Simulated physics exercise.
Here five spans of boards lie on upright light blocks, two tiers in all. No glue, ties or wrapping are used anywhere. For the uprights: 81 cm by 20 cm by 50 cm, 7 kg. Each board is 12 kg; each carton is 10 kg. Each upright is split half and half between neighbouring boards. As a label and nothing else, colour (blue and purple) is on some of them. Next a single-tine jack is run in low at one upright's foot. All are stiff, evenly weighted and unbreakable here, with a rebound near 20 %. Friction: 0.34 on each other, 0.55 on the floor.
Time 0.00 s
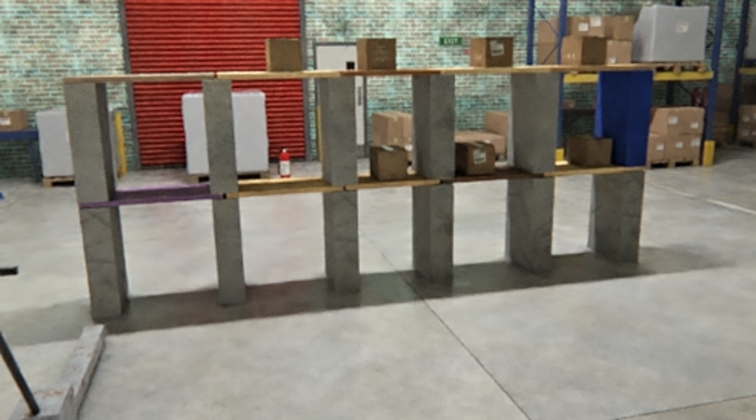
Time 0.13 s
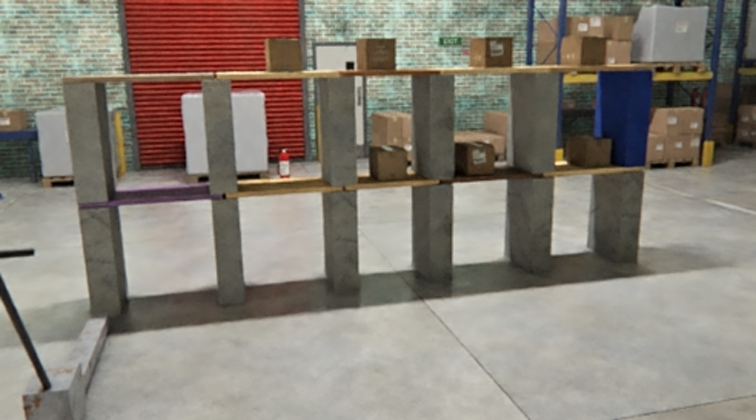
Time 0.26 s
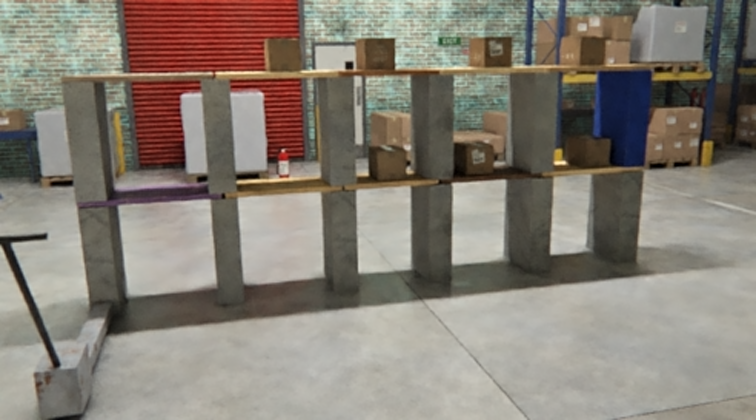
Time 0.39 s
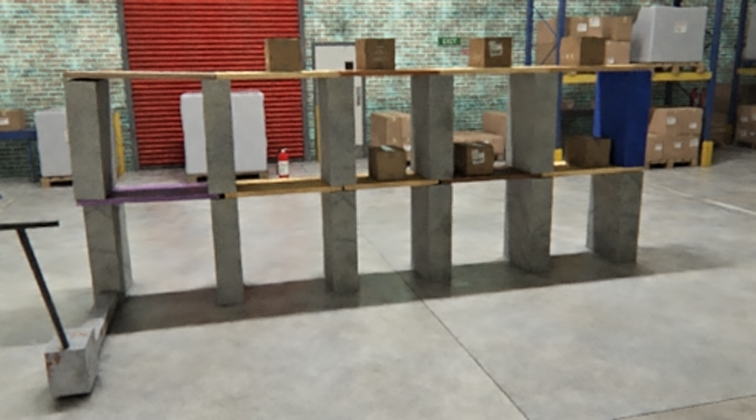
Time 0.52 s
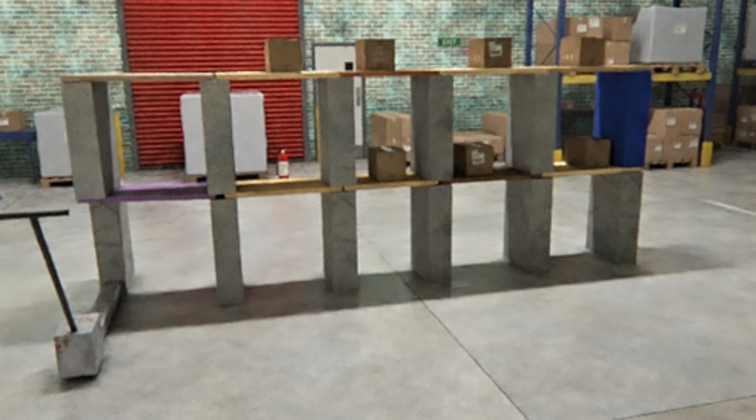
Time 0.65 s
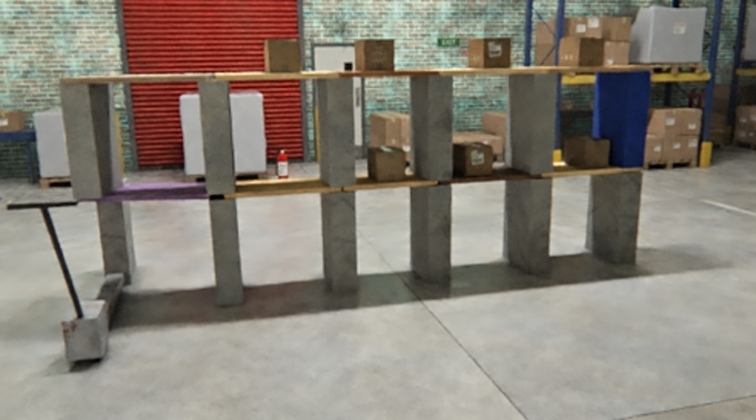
A grey pallet jack with a dark upright handle slides in from the lower left of a warehouse, seen from a fixed, slightly raised view, and moves away toward the shelf's left end. Two tiers of boards, one lower-left board purple, rest on grey uprights with brown cartons, before a red shutter and blue racking. The jack pushes the lower left upright slightly, and the purple board shifts a little left.
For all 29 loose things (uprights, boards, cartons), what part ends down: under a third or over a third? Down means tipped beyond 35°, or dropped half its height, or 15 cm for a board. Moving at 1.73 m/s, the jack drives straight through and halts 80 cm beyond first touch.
Under a third.
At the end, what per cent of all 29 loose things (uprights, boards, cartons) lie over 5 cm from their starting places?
20 percent of them have shifted.
After 0.90 s, none of the 29 pieces down, 7 disturbed; purple board leaning 15°, 11 cm lower.
After 1.18 s, 3 of the 29 pieces down; purple board leaning 46°, 34 cm lower.
After 1.80 s, 3 of the 29 pieces down; purple board leaning 54°, 44 cm lower.
At rest (4.1 s), 3 of the 29 pieces down; purple board leaning 10°, 72 cm lower; blue upright unmoved. That is 10 per cent. As the last picture would show them, middles, purple board near (139, 277), blue upright near (620, 118).
